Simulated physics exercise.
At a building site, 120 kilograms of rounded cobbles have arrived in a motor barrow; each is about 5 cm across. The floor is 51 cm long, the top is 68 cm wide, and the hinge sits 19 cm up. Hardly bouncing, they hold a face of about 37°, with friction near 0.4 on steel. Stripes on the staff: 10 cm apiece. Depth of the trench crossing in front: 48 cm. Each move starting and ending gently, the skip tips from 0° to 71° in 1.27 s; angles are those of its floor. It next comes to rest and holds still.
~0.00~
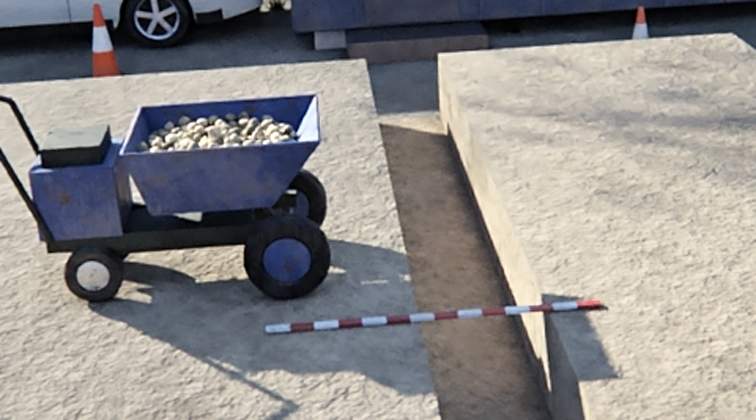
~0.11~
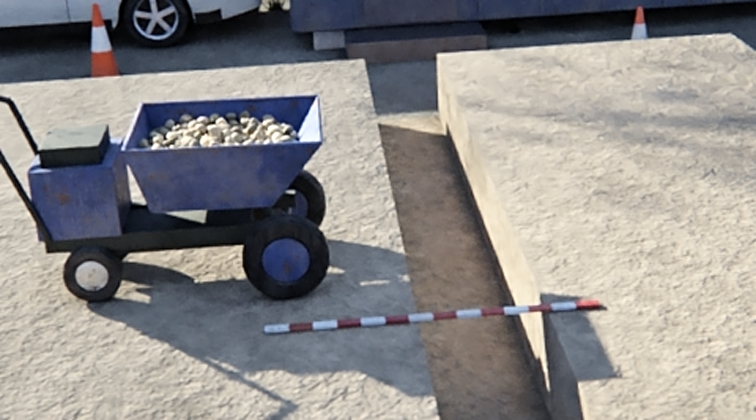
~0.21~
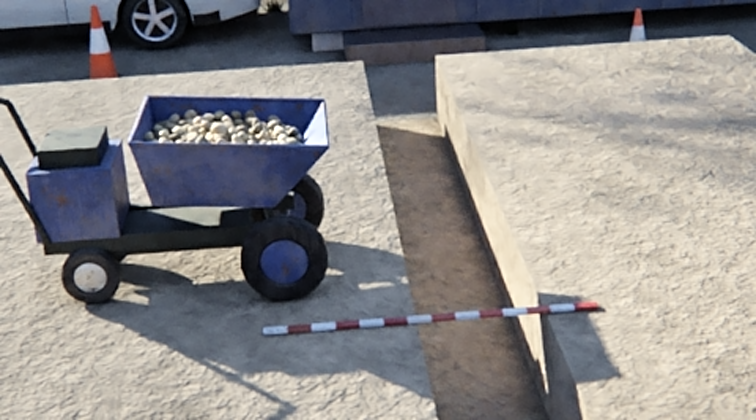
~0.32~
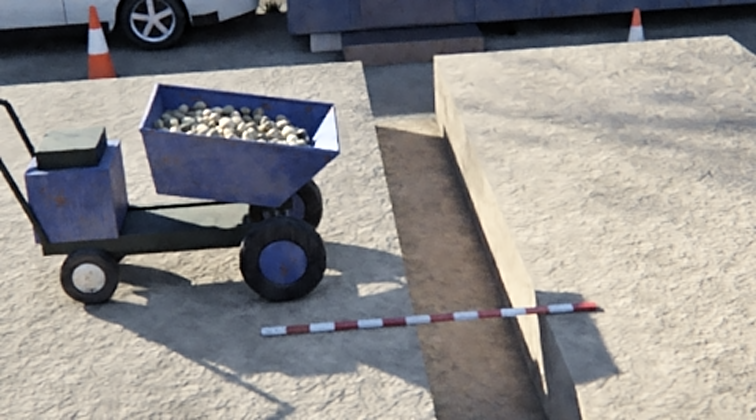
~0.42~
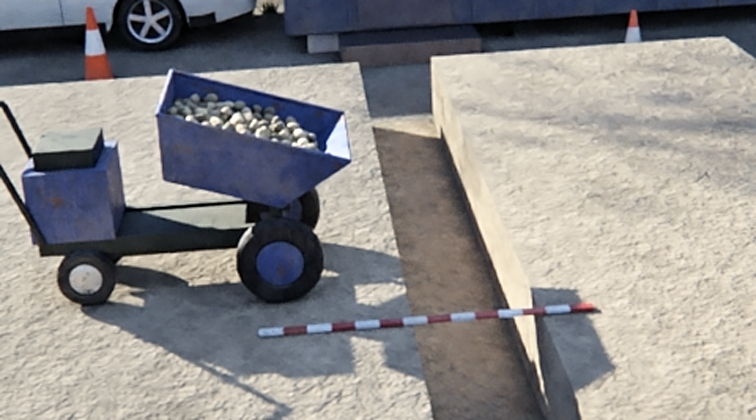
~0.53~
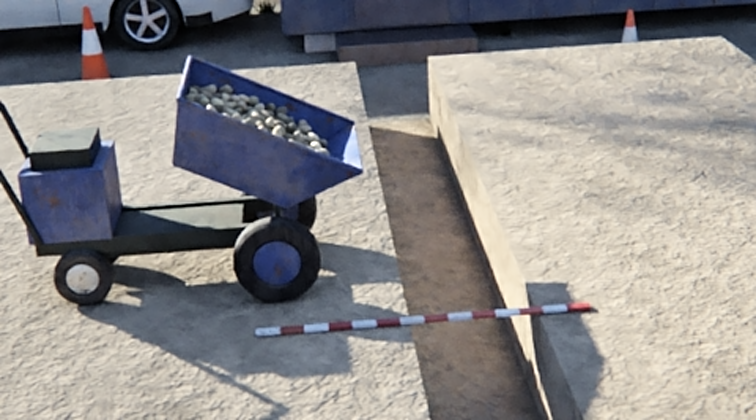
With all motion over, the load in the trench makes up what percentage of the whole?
It makes up about 100 percent of the whole load.
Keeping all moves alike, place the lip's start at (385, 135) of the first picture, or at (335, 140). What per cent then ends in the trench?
First place: Near 75%; second place: Near 100%.
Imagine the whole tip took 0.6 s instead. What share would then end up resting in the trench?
I'd put it at some 100 in a hundred.
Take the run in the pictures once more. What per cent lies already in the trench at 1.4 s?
Something like 40 in a hundred.
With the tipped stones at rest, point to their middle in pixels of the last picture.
Centre estimate: Around (469, 337).
After 0.9 s the floor is at 60°; 100 % in the skip; the foremost stones are at (389, 201).
After 1.4 s the floor is at 71°; 60 % in the skip, 40 % in the trench; the foremost stones are at (508, 311).
After 1.7 s the floor is at 71°; 24 % in the skip, 76 % in the trench; the foremost stones are at (506, 317).
After 3.7 s the floor is at 71°; 0 % in the skip, 100 % in the trench; the foremost stones are at (503, 310).
